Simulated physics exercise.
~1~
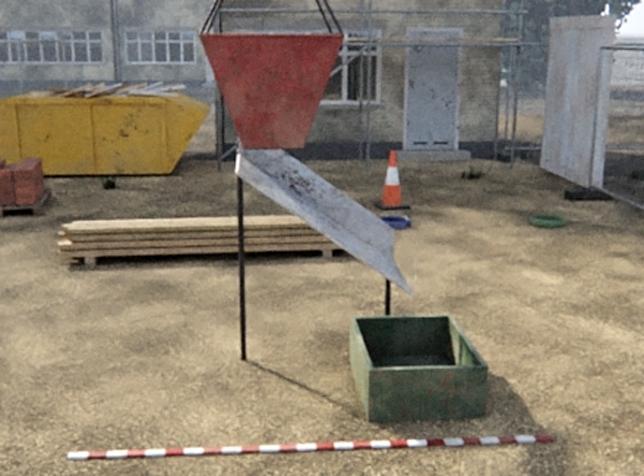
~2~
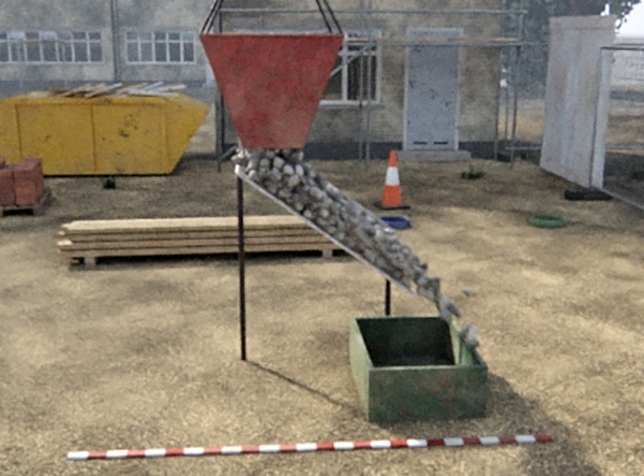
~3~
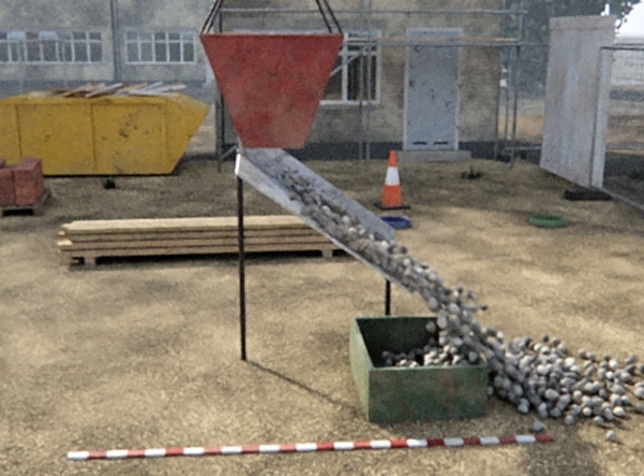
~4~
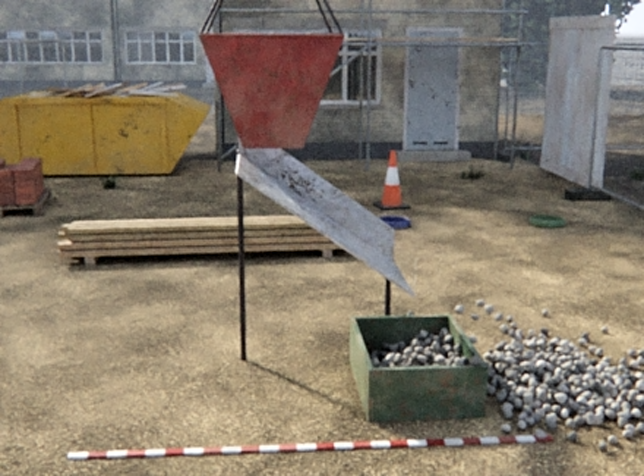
The clip shows a red hopper hanging above a fixed sloping steel chute on a building site, releasing rounded grey stones that slide down towards a green bin; some land inside, but many spill past its right side and settle in a scattered heap on the ground.
